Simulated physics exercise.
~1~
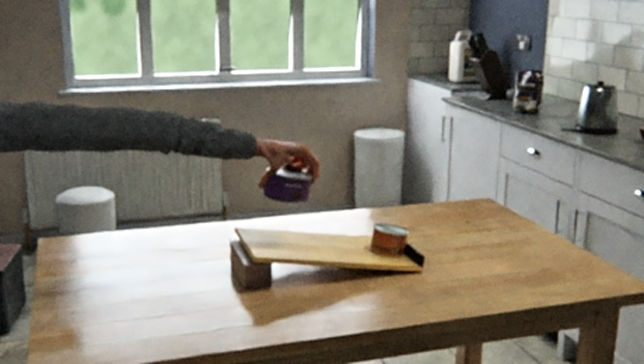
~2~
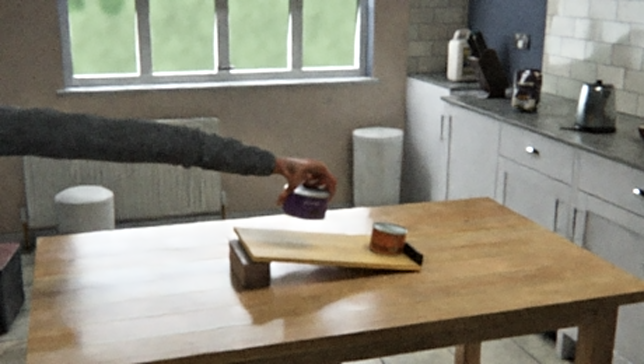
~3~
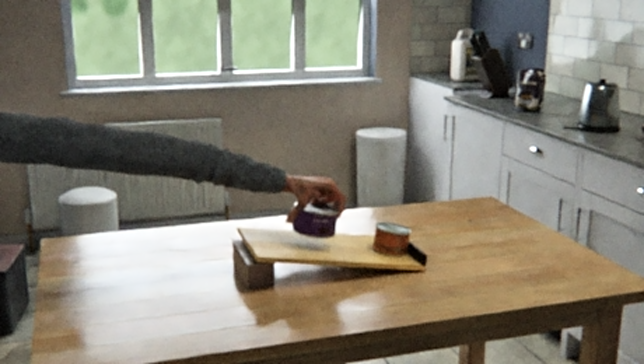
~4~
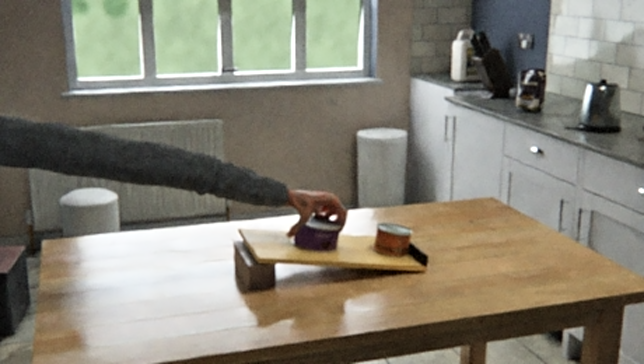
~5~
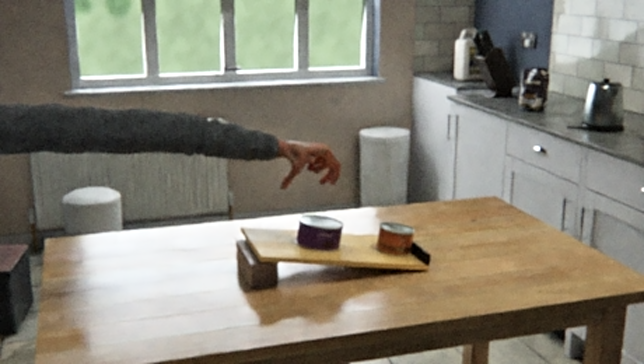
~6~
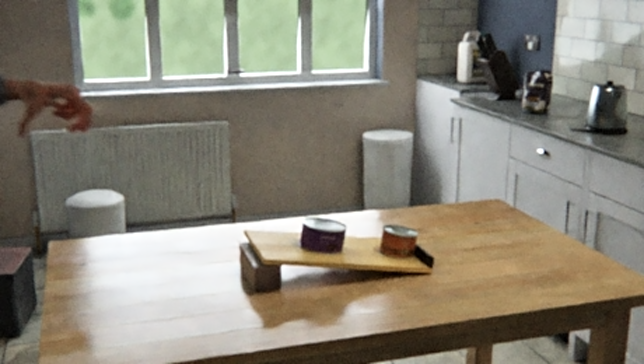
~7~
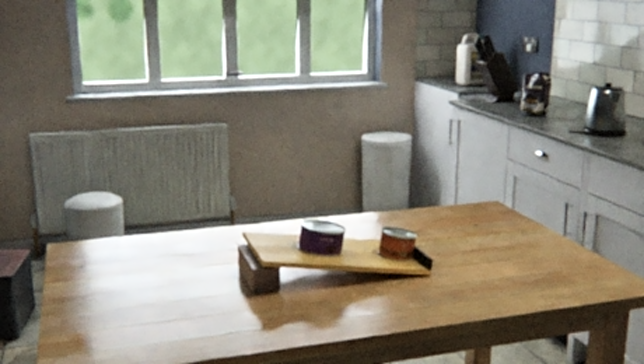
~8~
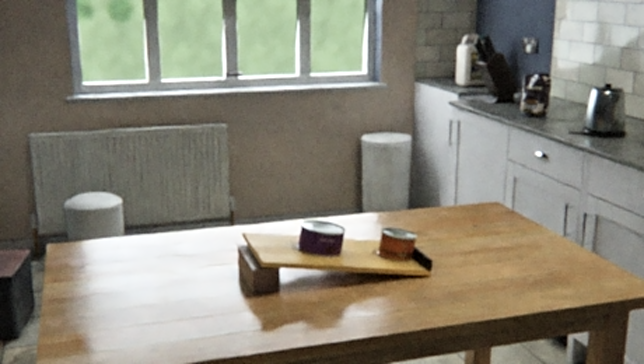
A hand setting a purple tub on a sloping board beside an orange tub, then withdrawing left, both tubs staying in place.
